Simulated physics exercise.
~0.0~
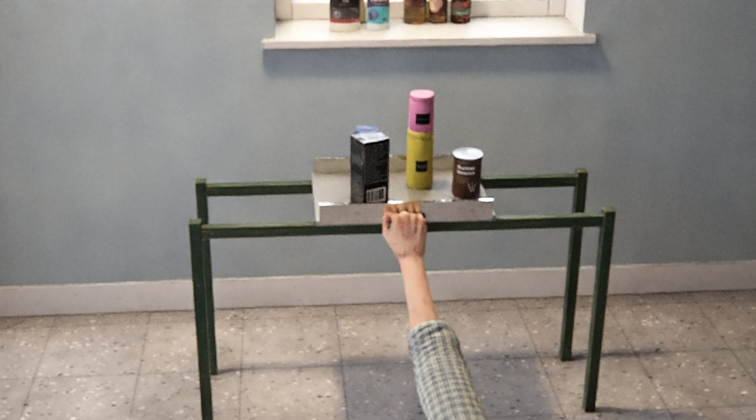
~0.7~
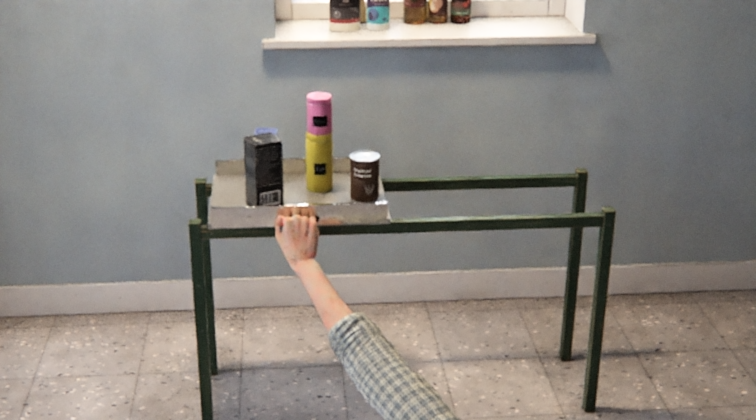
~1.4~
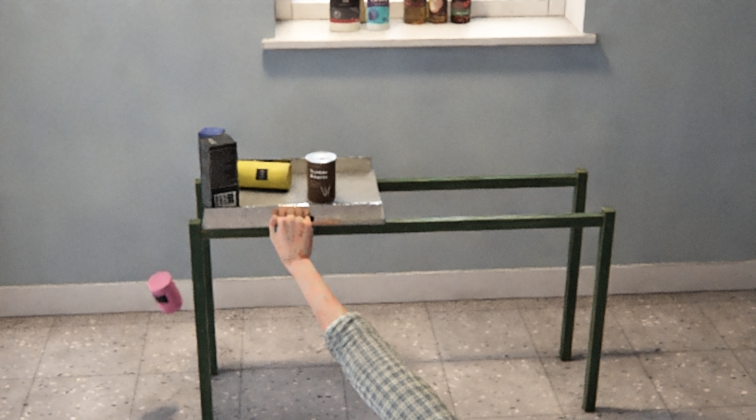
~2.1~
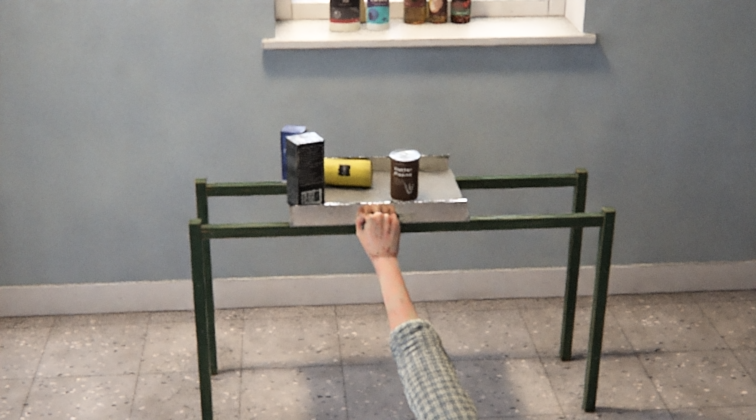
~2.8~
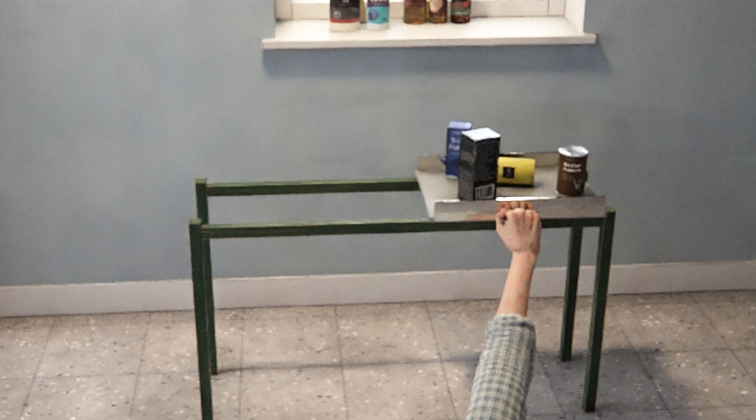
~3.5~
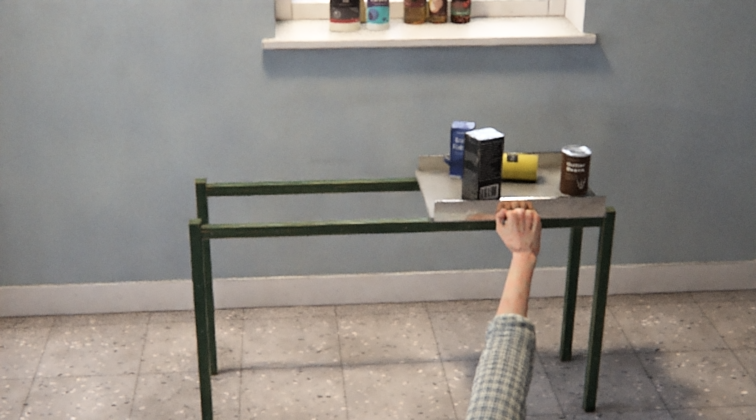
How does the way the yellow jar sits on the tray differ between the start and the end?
At the start the yellow jar stands upright beneath the pink jar, and at the end it lies on its side on the tray.
